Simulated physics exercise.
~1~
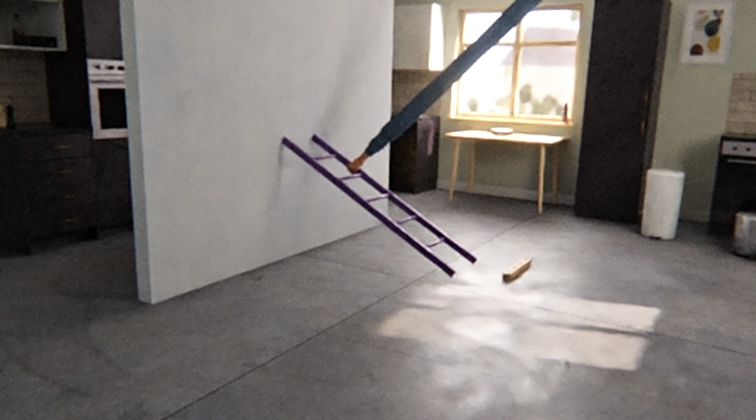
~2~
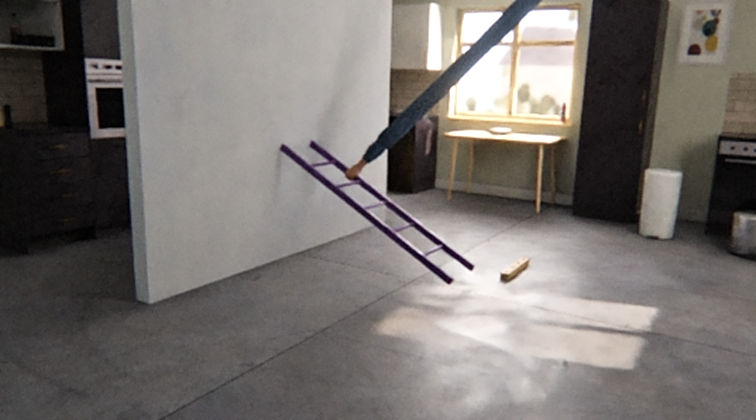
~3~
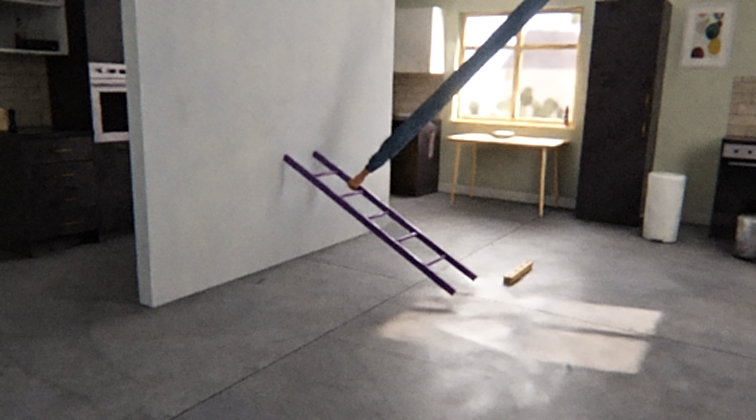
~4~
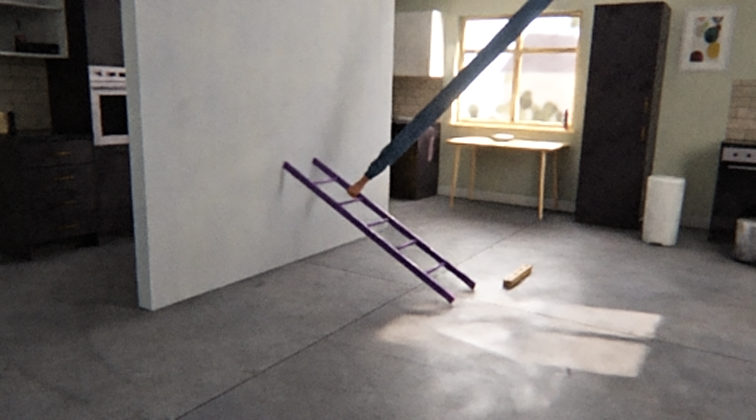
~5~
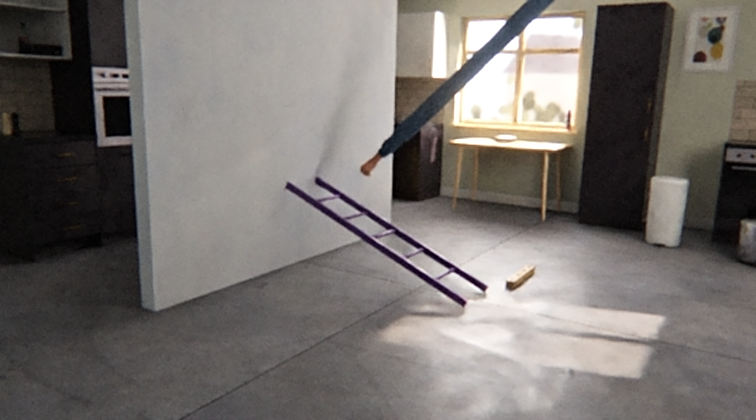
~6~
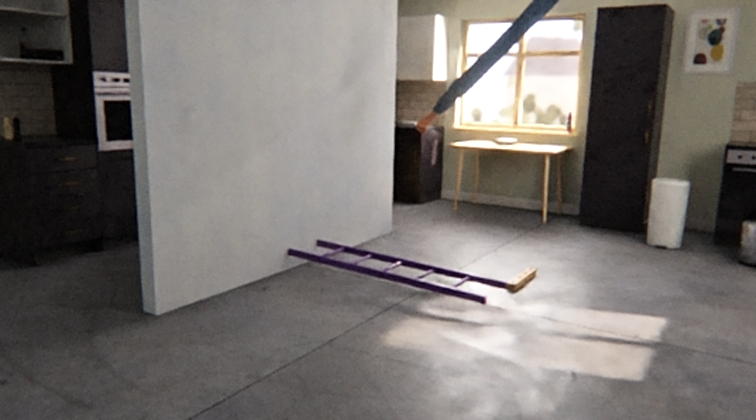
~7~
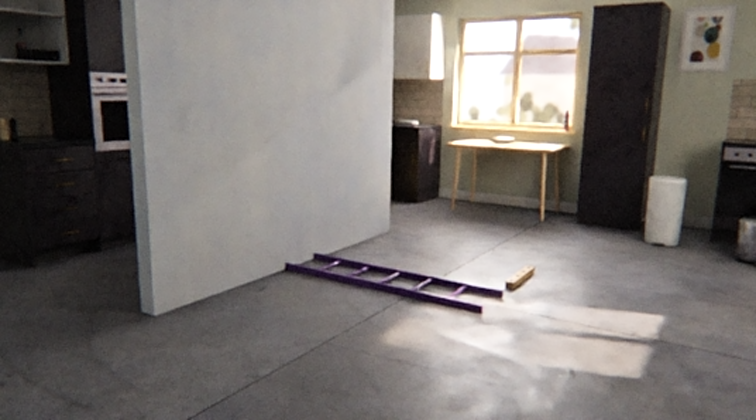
A purple ladder-like rack leans at a low slant against a pale freestanding wall, held near its upper end by a hand on a long, blue-sleeved arm. The slightly swaying view looks across a grey-floored kitchen, with a sunlit window and small table behind and a short wooden batten on the floor to the right. The hand lowers the rack a little, then lets go and draws back toward the upper right. Left alone, the rack slips down the wall, its foot sliding right toward the batten. It ends flat on the floor, the arm gone.
